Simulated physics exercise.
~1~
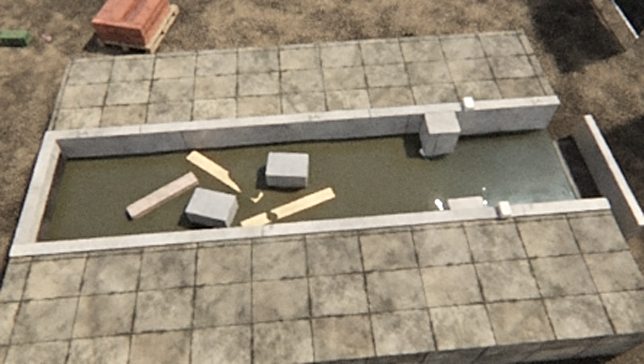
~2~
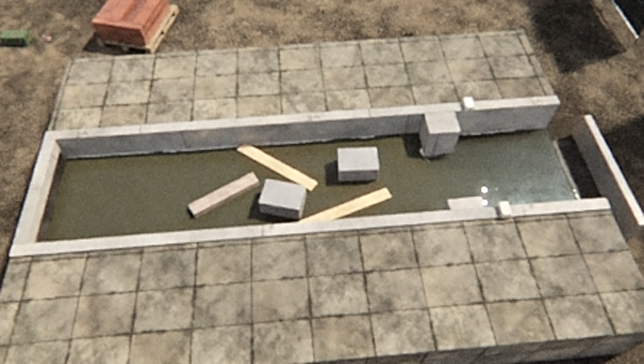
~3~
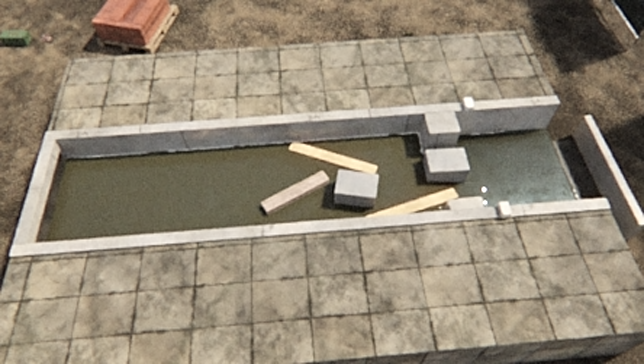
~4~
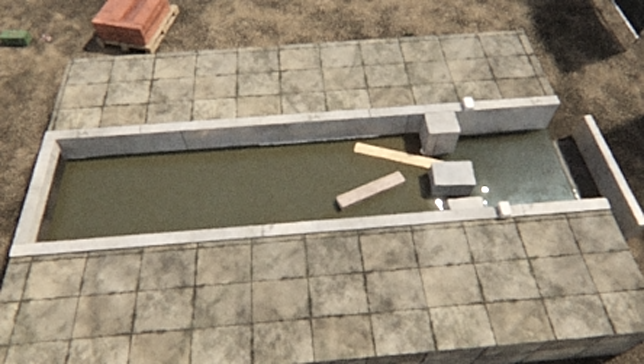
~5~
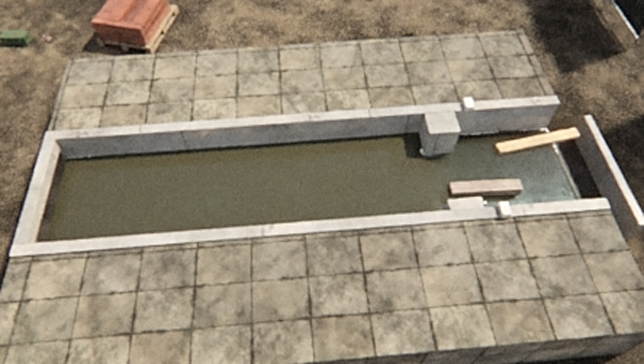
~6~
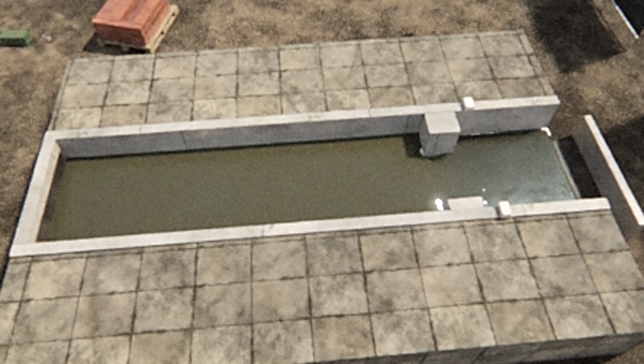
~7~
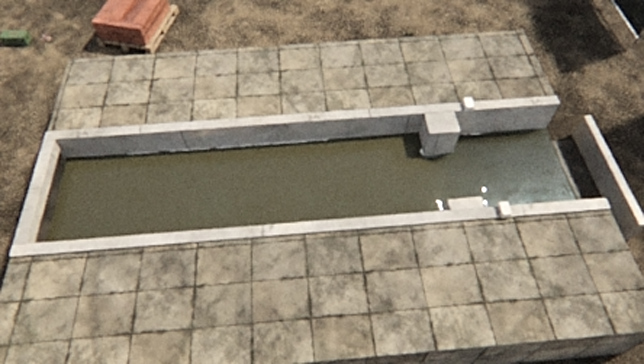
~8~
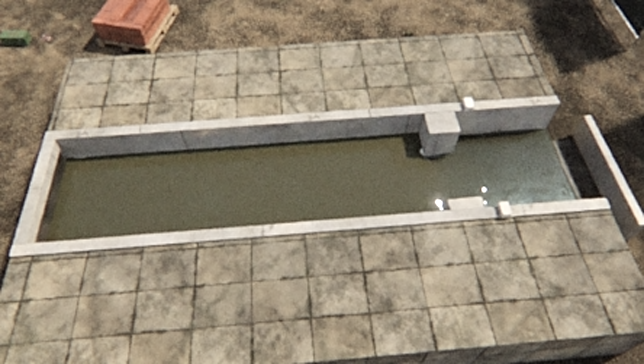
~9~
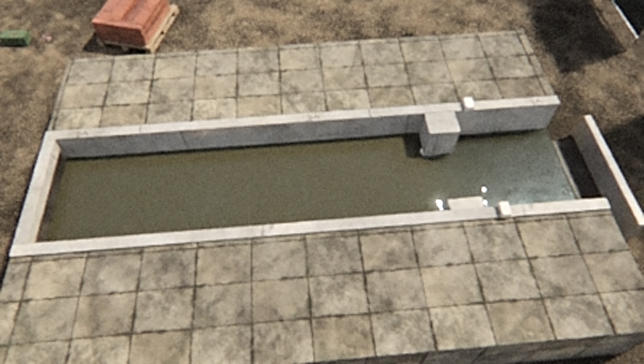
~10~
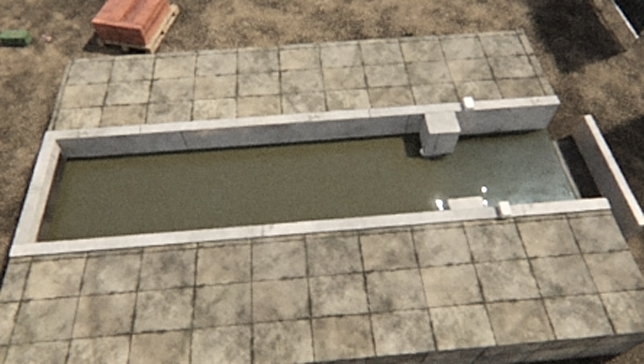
A concrete-walled ditch holding murky green water runs between two strips of stained paving slabs, seen from above, with a stack of reddish blocks on a pallet at the upper left. Two grey crates and three beams, two pale yellow and one brownish, float in its left and middle parts. They all drift right together toward a narrower gap by the white marks on the banks. The crates and one pale beam pass through and disappear first, followed by the remaining pale beam and the brownish one. The ditch is left empty of floating things, its water still rippling at the right.
